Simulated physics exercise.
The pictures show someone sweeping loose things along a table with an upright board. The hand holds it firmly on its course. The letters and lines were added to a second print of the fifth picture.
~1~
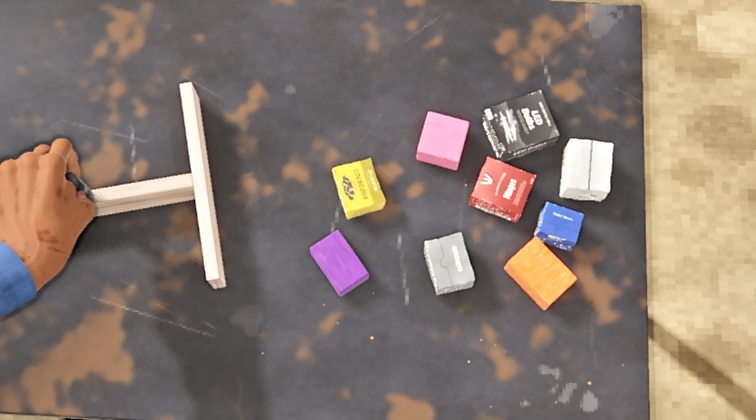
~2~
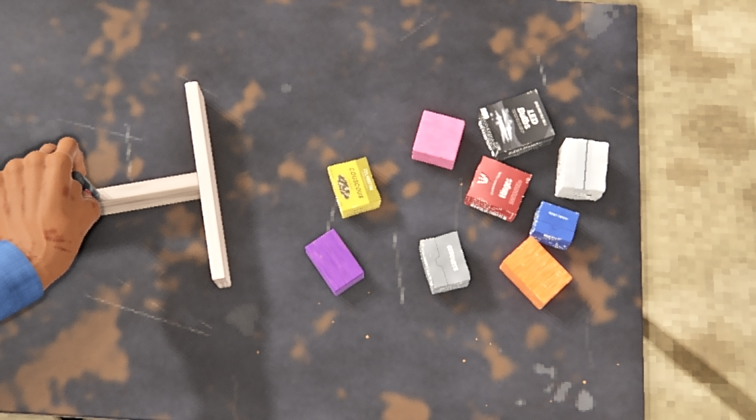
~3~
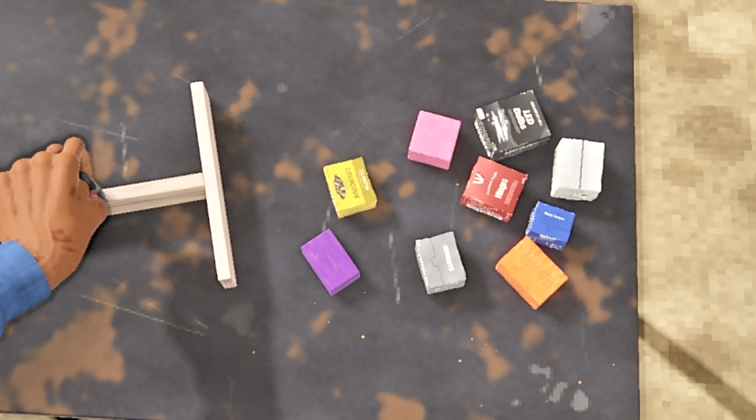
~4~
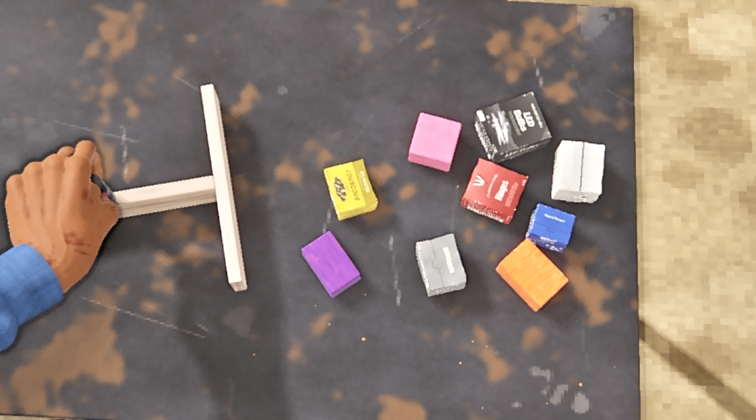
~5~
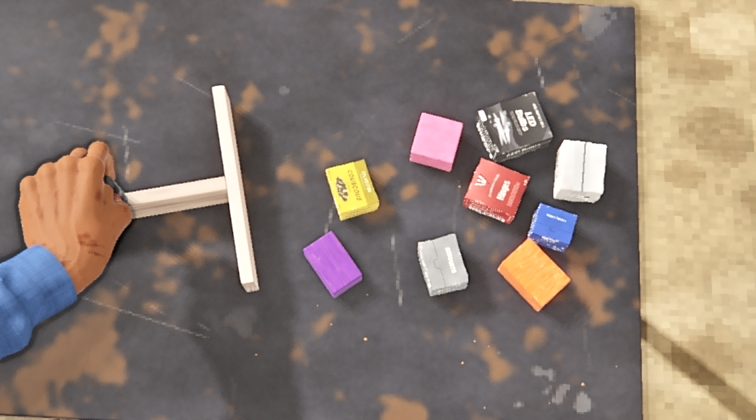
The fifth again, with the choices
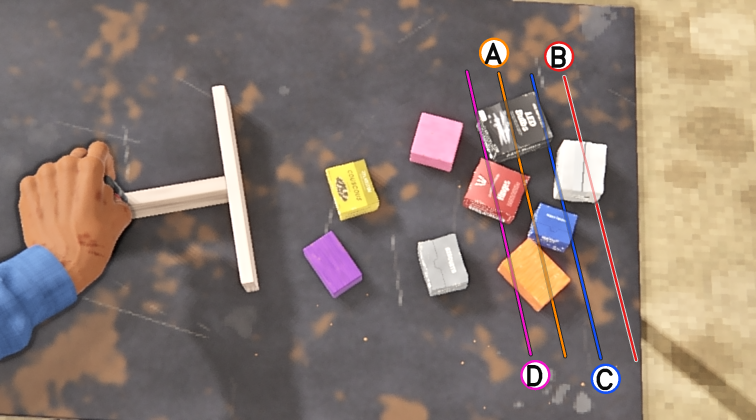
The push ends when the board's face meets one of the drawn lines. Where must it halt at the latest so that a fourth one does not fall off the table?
No fourth one falls up to C.
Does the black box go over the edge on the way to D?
By then, no.
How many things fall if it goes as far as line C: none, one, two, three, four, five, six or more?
By then, two.
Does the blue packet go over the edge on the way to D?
No.
On the marked copy, A at (531, 209); B at (599, 213); C at (565, 211); D at (498, 207).
With C. Early on, board (353, 188); purple block (390, 264); yellow box (379, 190).
Further on, board (474, 195); white box (592, 171); orange block (589, 277).
At the end, board (568, 200); white box over the edge; orange block over the edge; two fallen.
As for the rest, A is within the limit but short; B drops six; D is within the limit but short.
